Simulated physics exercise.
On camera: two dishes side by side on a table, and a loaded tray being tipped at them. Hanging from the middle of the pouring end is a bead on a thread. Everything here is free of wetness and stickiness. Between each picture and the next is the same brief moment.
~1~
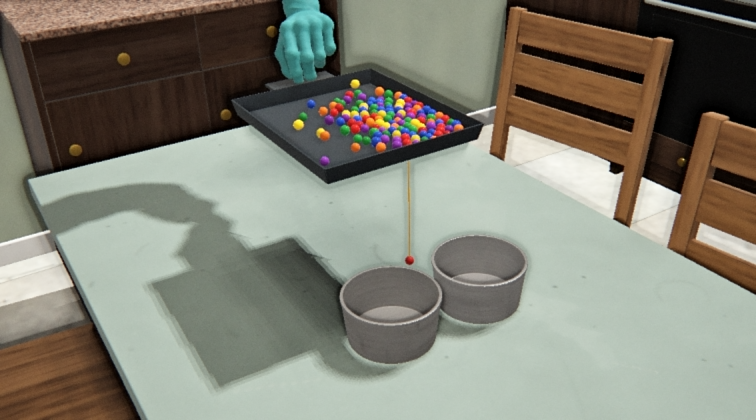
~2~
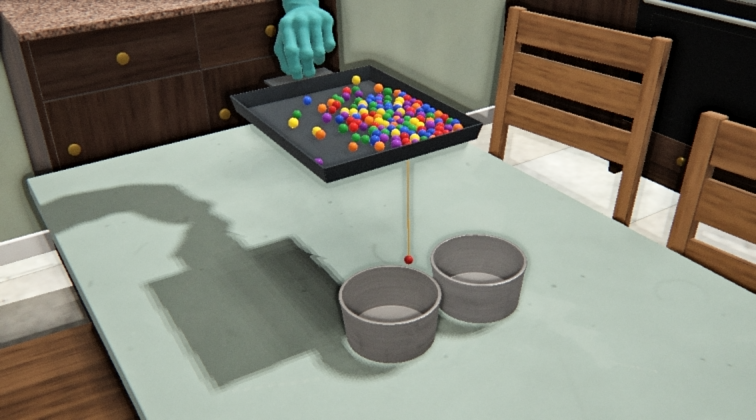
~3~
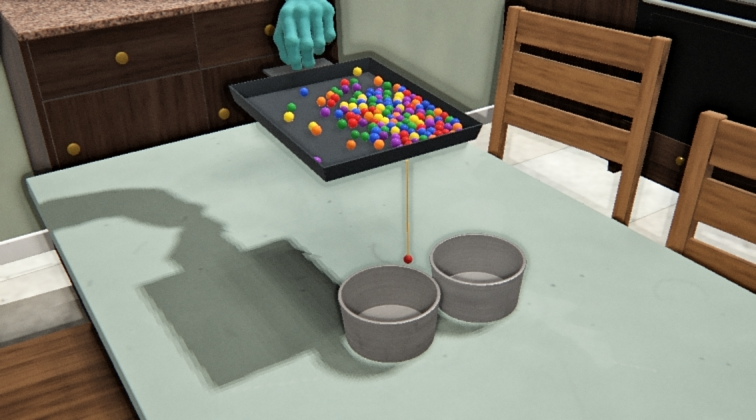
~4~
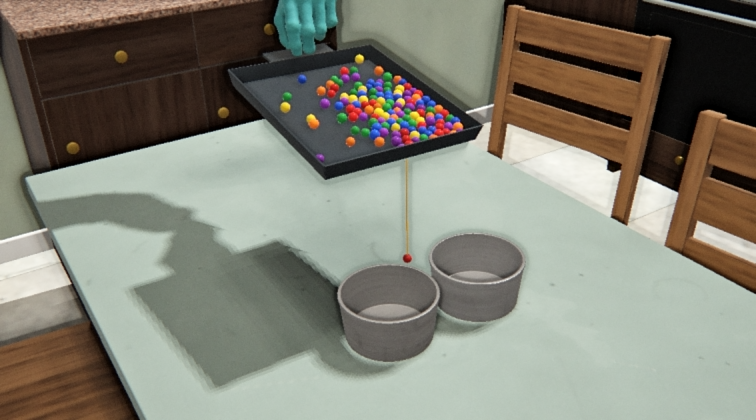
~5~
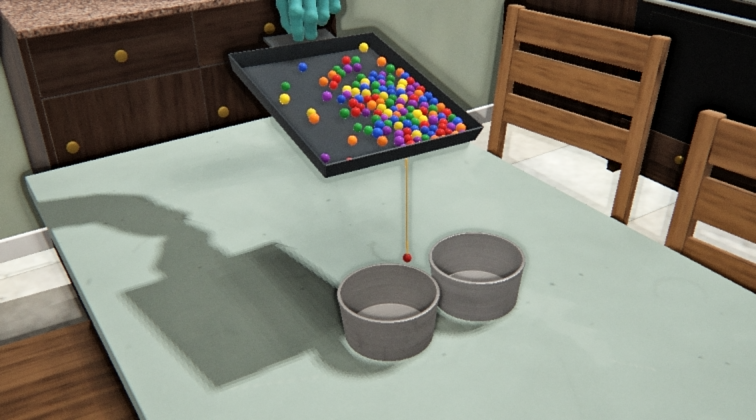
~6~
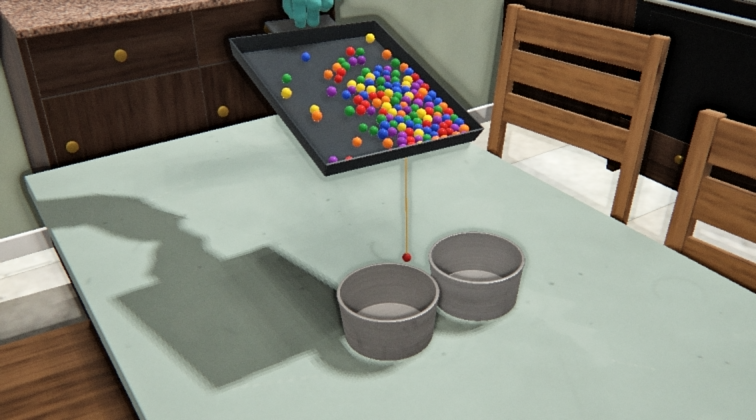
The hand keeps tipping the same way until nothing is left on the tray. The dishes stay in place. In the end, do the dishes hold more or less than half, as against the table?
The dishes collect the majority.
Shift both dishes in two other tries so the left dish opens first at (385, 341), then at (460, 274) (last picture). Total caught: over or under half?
Taking the places in turn, it's shy of half and then past half.
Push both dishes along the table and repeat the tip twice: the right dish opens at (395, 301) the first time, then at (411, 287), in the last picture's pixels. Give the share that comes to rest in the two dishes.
It comes to near 10 per cent the first time and near 30 per cent the second time.
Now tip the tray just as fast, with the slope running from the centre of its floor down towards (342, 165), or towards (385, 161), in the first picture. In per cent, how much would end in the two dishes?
First case around 30 per cent, second case 60 per cent.
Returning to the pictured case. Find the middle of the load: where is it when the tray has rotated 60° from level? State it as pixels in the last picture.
Load centre: Approx. (433, 128).
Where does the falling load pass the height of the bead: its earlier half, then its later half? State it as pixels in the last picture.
I'd place the first part at (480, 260) and the rest at (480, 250).
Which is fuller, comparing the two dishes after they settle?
Fuller at the end: The rightward one.
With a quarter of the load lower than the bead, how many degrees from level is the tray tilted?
Close to 85° of tilt at that moment.
Soon, tray tipped steeply; nearly all on the tray; a small part in the air.
A while on, tray tipped right over; about a quarter on the tray; a small part in the left dish; about a third in the right dish; a small part outside both; about a quarter in the air.
Towards the end, tray tipped past a quarter turn; a small part in the left dish; about two thirds in the right dish; about a quarter outside both.
Finally, tray tipped past a quarter turn; a small part in the left dish; about two thirds in the right dish; about a quarter outside both.
